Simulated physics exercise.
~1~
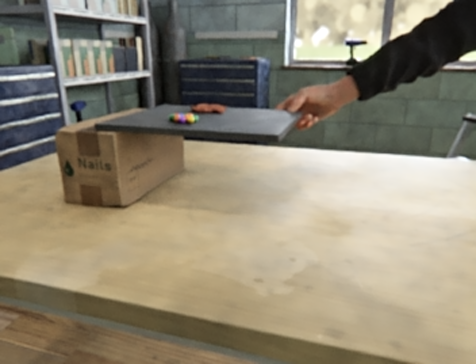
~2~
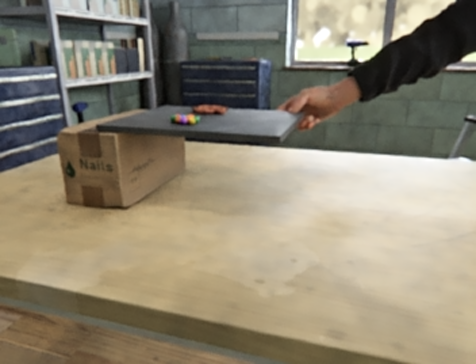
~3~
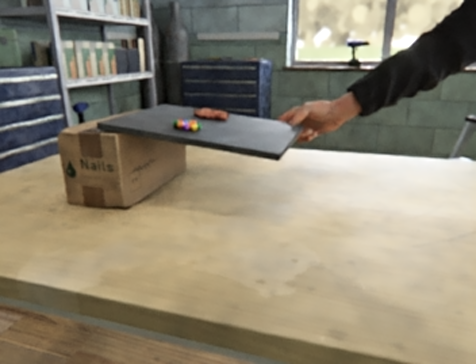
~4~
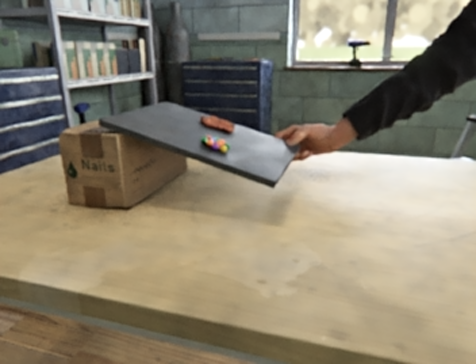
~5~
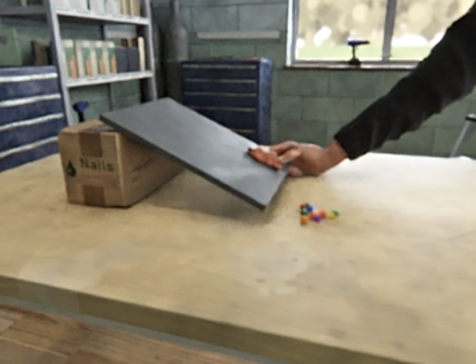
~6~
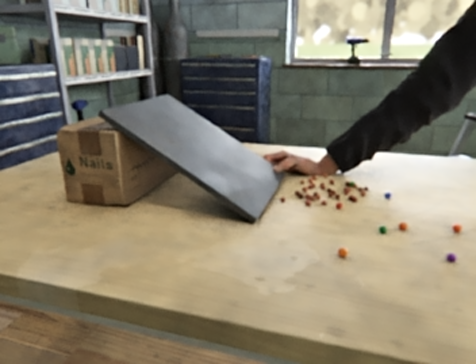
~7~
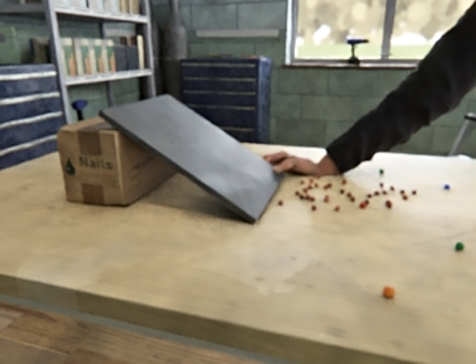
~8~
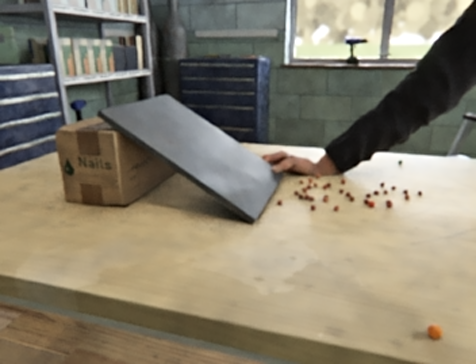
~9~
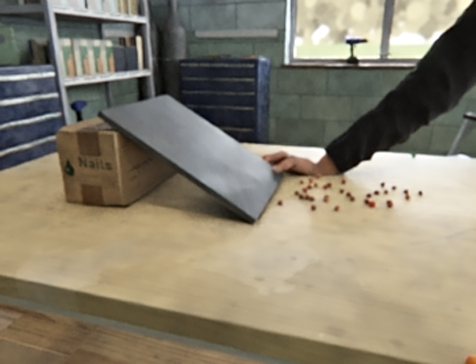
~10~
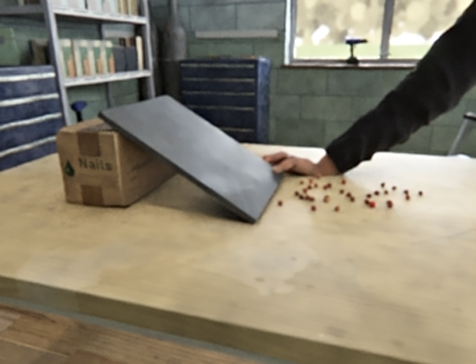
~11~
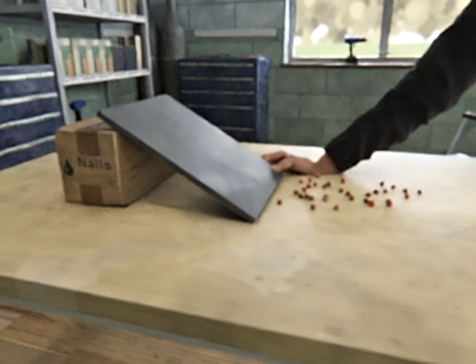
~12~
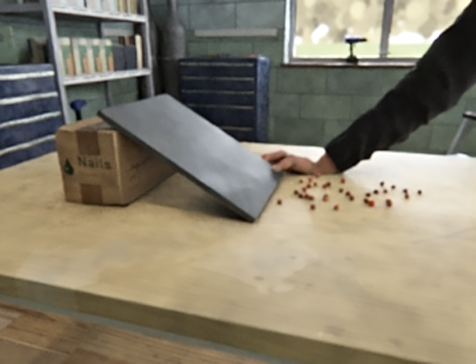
A hand lowers a dark board's end, and colourful beads roll away while reddish ones stay scattered.
